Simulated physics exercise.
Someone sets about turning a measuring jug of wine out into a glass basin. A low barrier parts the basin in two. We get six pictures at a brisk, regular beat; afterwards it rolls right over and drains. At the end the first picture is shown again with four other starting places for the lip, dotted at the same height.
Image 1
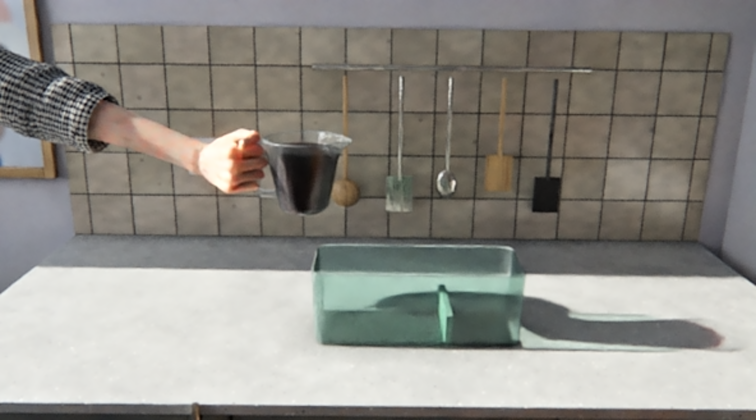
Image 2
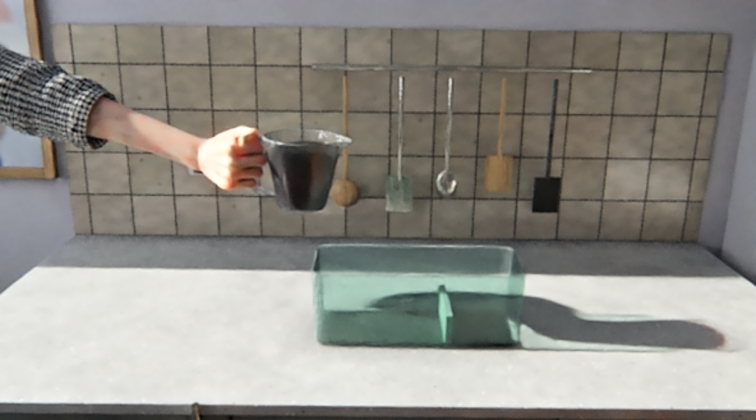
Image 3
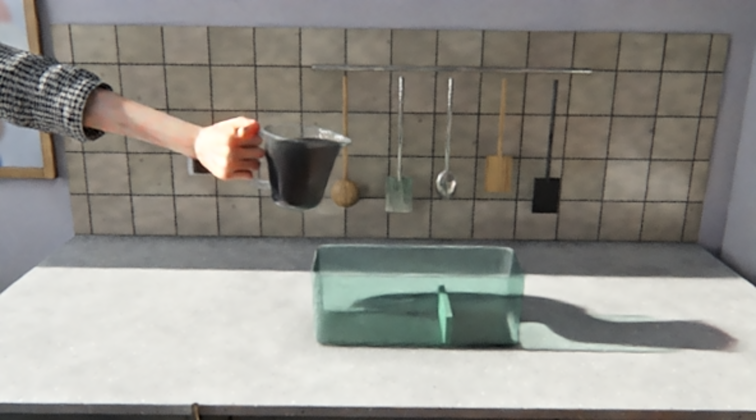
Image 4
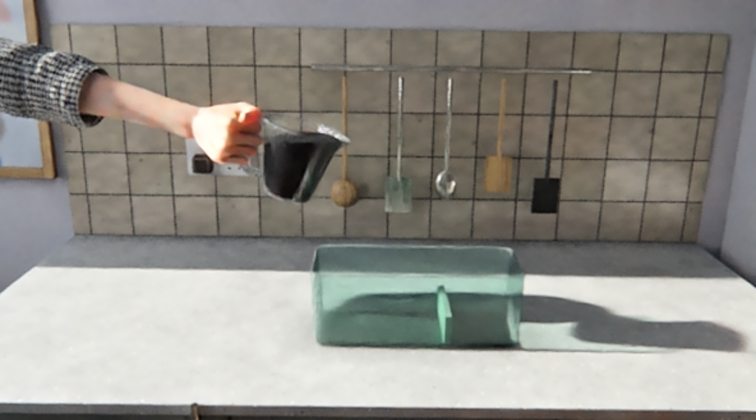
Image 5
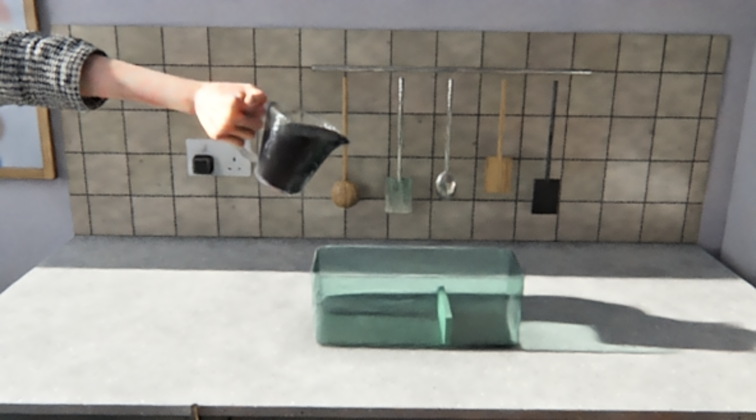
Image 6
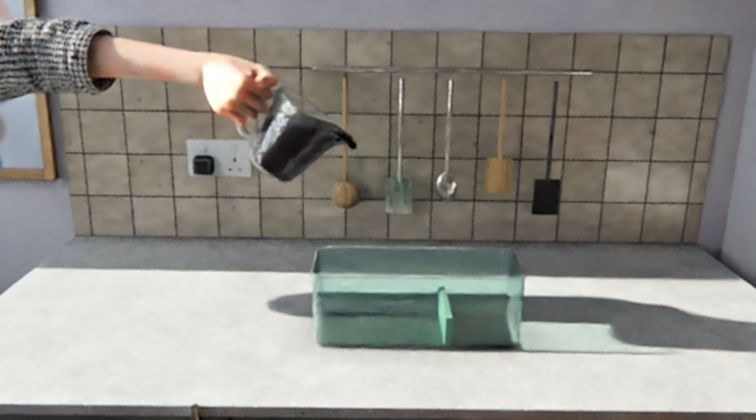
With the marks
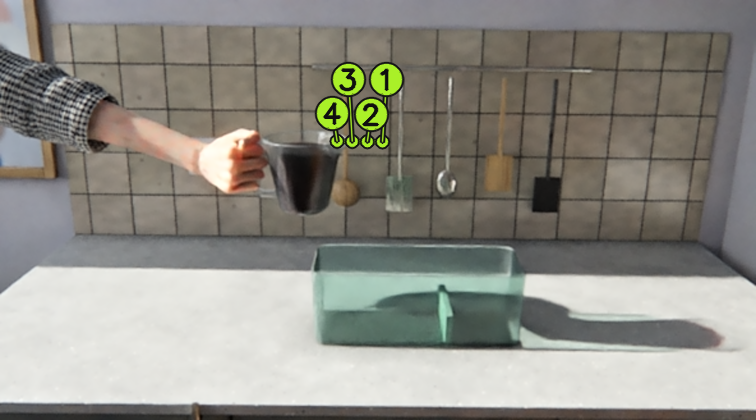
The video shows a hand holding a glass jug of dark liquid above a divided, green-tinted glass basin on a counter, then gradually tilting it to the right until the liquid just passes over the lip.
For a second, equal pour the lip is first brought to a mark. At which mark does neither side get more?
Choose 2.
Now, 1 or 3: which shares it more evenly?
1 it is.
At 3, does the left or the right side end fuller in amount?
The left side.
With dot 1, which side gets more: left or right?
More ends on the right.
On the marked copy, 1 at (382, 141); 2 at (367, 141); 3 at (352, 141); 4 at (337, 141).
With 1, about 25 % ends left of the wall and 69 % right of it; 6 % is lost outside.
With 2, about 54 % ends left of the wall and 42 % right of it; 4 % is lost outside.
With 3, about 84 % ends left of the wall and 7 % right of it; 9 % is lost outside.
With 4, about 83 % ends left of the wall and 5 % right of it; 13 % is lost outside.
